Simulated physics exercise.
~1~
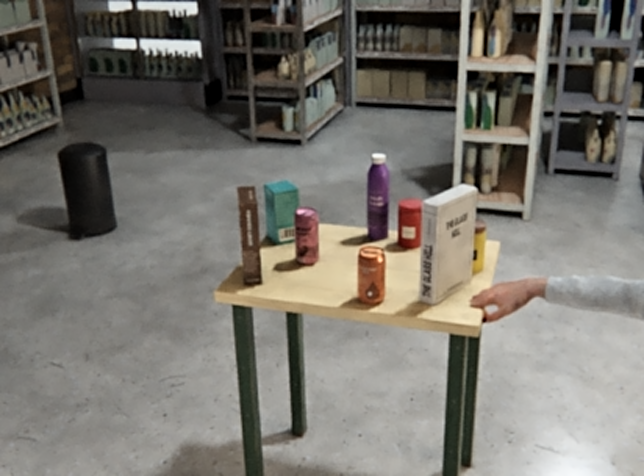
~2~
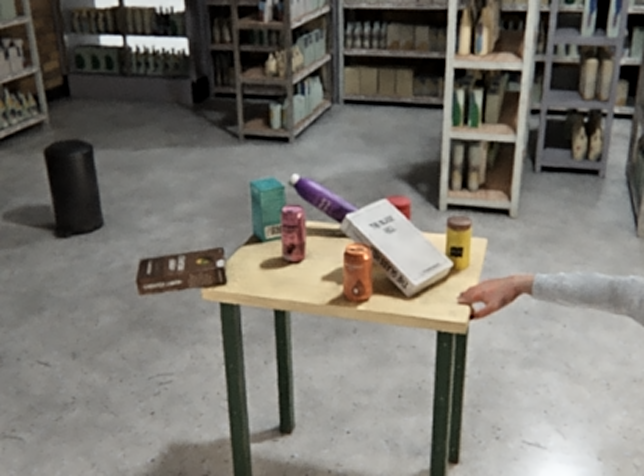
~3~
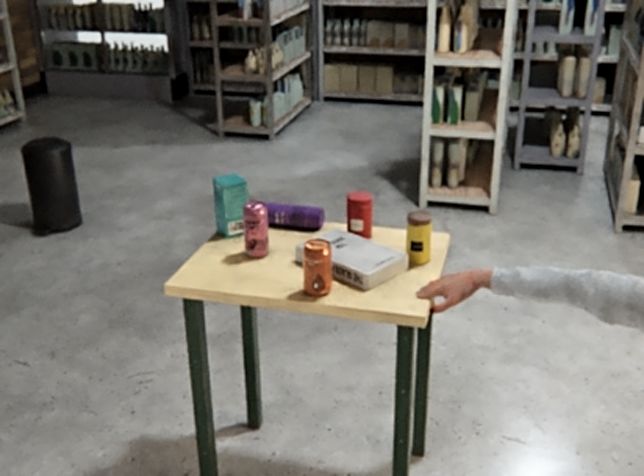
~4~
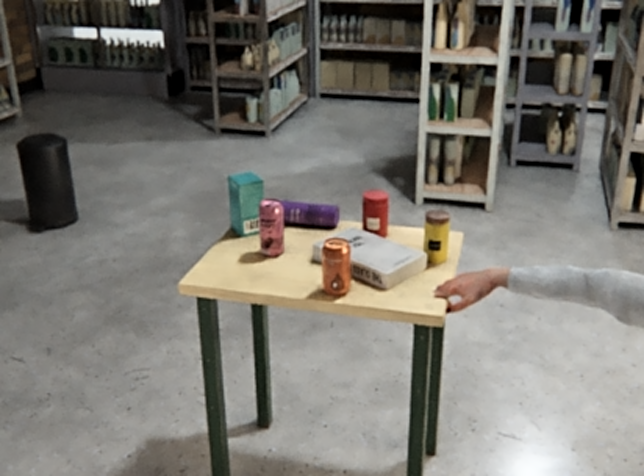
A hand gripping a small table's edge jerked it left, and the brown packet toppled off the left side while the purple bottle and white book tipped over and stayed lying on top, with the cans, jars and turquoise carton still upright.
